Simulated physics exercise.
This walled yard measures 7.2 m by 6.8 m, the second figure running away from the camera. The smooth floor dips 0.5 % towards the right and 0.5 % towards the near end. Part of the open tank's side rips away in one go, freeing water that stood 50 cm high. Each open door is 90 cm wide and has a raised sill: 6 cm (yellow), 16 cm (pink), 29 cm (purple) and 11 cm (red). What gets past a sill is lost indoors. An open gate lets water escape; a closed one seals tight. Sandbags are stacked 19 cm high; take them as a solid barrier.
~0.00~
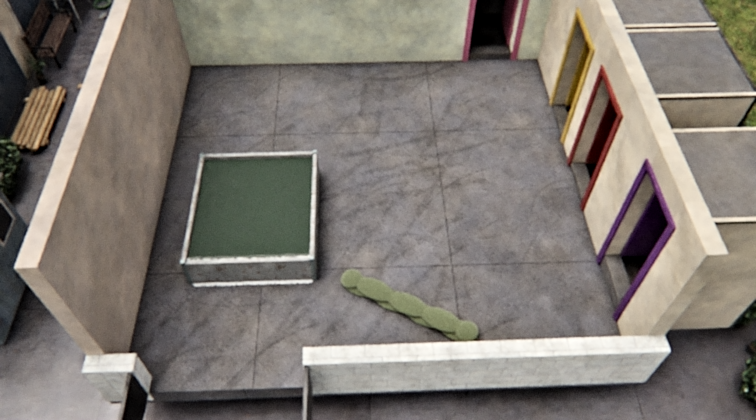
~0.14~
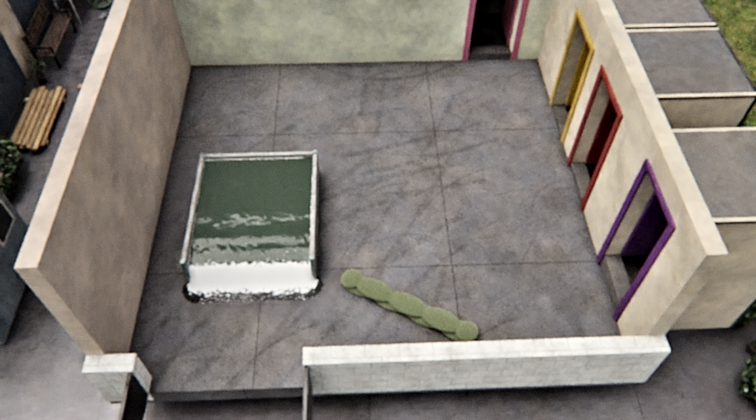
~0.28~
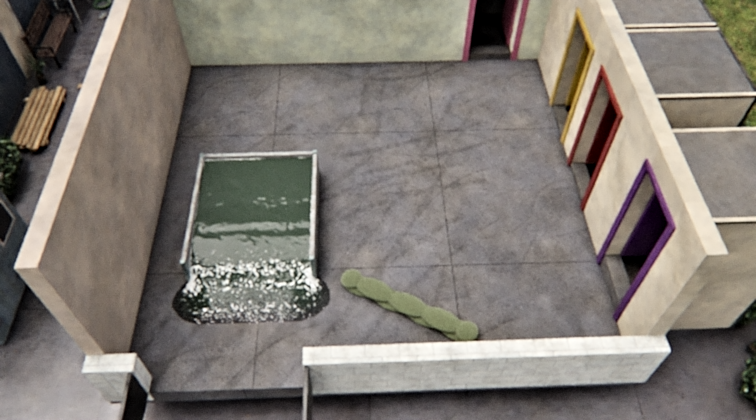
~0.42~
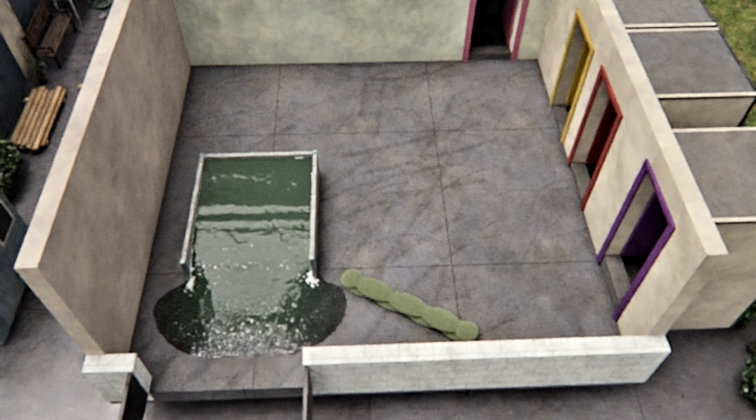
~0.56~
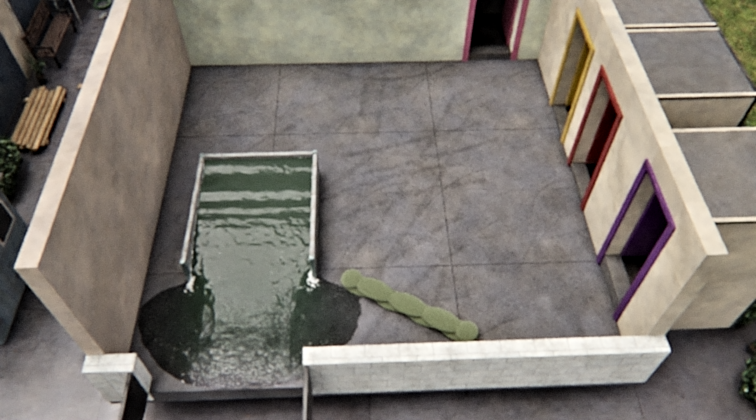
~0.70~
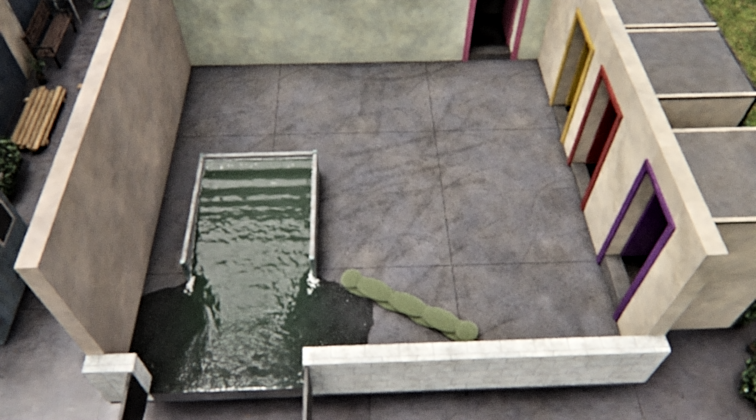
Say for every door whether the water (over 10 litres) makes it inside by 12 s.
The water let in: At the yellow door it does not reach the limit; at the pink door it stays under the limit; at the purple door it keeps below the limit; at the red door it stays under the limit.
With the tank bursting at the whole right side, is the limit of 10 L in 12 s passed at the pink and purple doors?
Then: Pink below, purple below.
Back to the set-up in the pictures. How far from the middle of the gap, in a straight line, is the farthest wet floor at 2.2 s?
Some 4.4 m out.
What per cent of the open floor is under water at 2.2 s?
Near 15 per cent is wet.
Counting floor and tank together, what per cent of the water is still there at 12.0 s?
Some 24 per cent remains.
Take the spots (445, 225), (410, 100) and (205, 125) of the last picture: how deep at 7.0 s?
In that order: 0, 0 and 1 cm.
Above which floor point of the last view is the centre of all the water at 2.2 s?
Around (265, 273).
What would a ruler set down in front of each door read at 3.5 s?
Depths in cm: Yellow 0, pink 0, purple 2, red 0.
After 1.4 s water covers 15 % of the floor and is deepest (22 cm) near (261, 284); yellow door not reached, pink door not reached, purple door not reached, red door not reached.
After 2.2 s water covers 15 % of the floor and is deepest (22 cm) near (317, 370); yellow door not reached, pink door not reached, purple door not reached, red door not reached.
After 3.5 s water covers 20 % of the floor and is deepest (18 cm) near (443, 366); yellow door not reached, pink door not reached, purple door not reached, red door not reached.
After 7.0 s water covers 30 % of the floor and is deepest (7 cm) near (418, 367); yellow door not reached, pink door not reached, purple door 4 cm at the sill, 0 L in, red door 2 cm at the sill, 0 L in.
After 12.0 s water covers 30 % of the floor and is deepest (3 cm) near (605, 360); yellow door 1 cm at the sill, 0 L in, pink door not reached, purple door 2 cm at the sill, 0 L in, red door 2 cm at the sill, 0 L in.
